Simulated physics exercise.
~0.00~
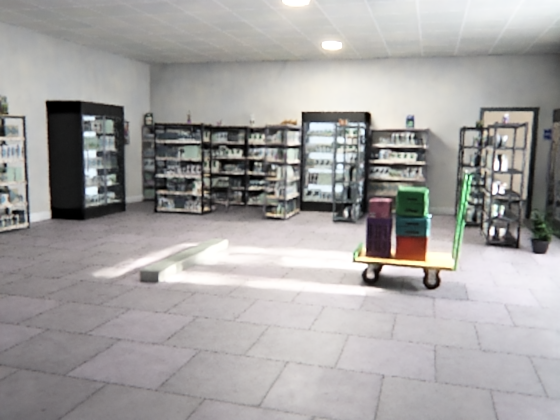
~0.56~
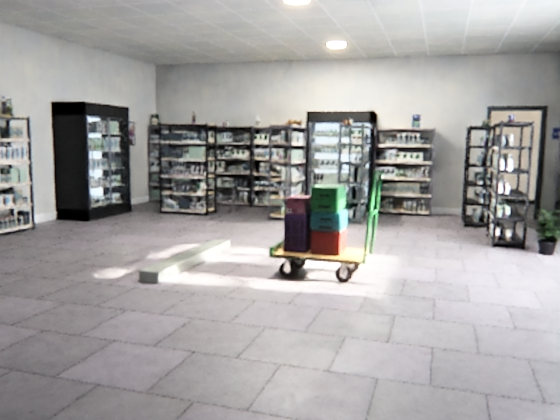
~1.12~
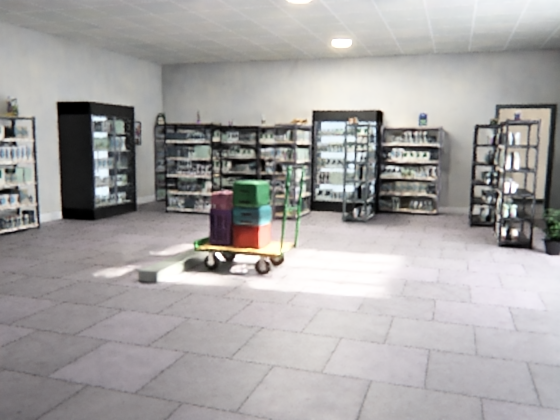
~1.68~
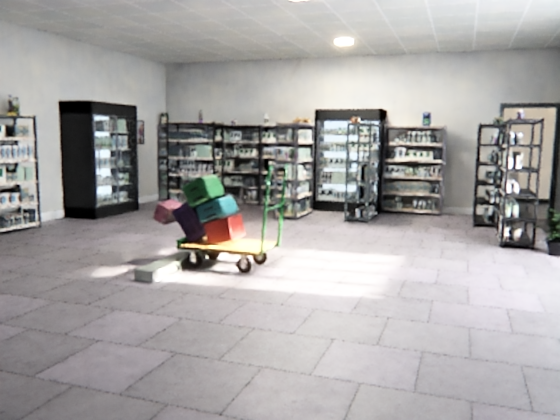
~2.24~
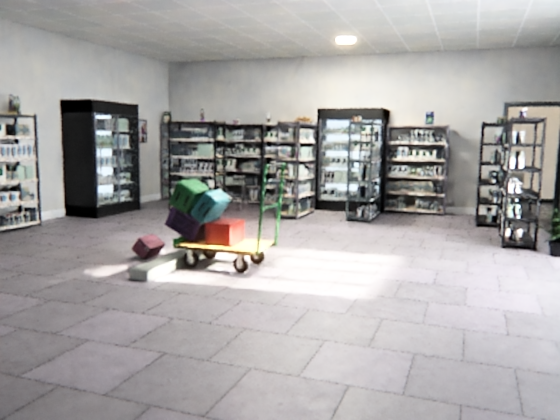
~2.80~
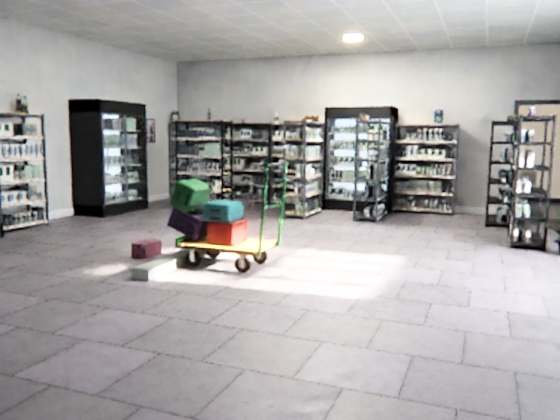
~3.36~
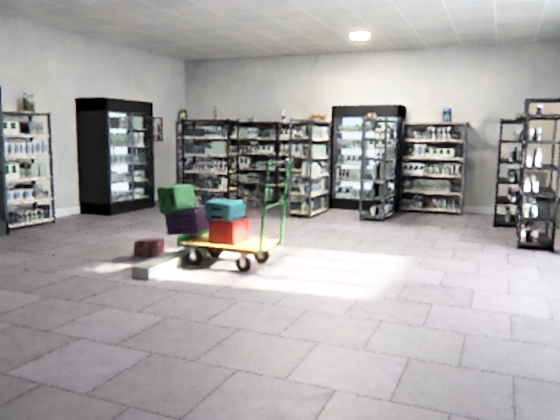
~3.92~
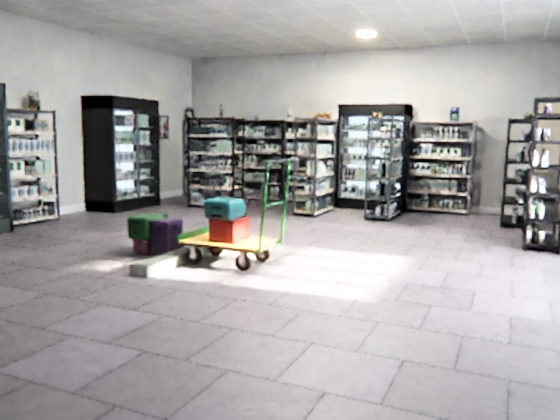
A bright, grey-tiled shop with stocked shelves and dark display cabinets along the walls is seen from across the floor, the view drifting slightly. A yellow-decked cart with a green handle carries green, teal, red, purple and pink boxlike loads leftward toward a low pale beam. The cart stops at the beam, and the stacked load tips forward. The pink carton tumbles to the floor beyond it, while the purple crate and green suitcase hang over the front edge, then topple off too. The teal suitcase ends resting on the red tote, both still aboard.
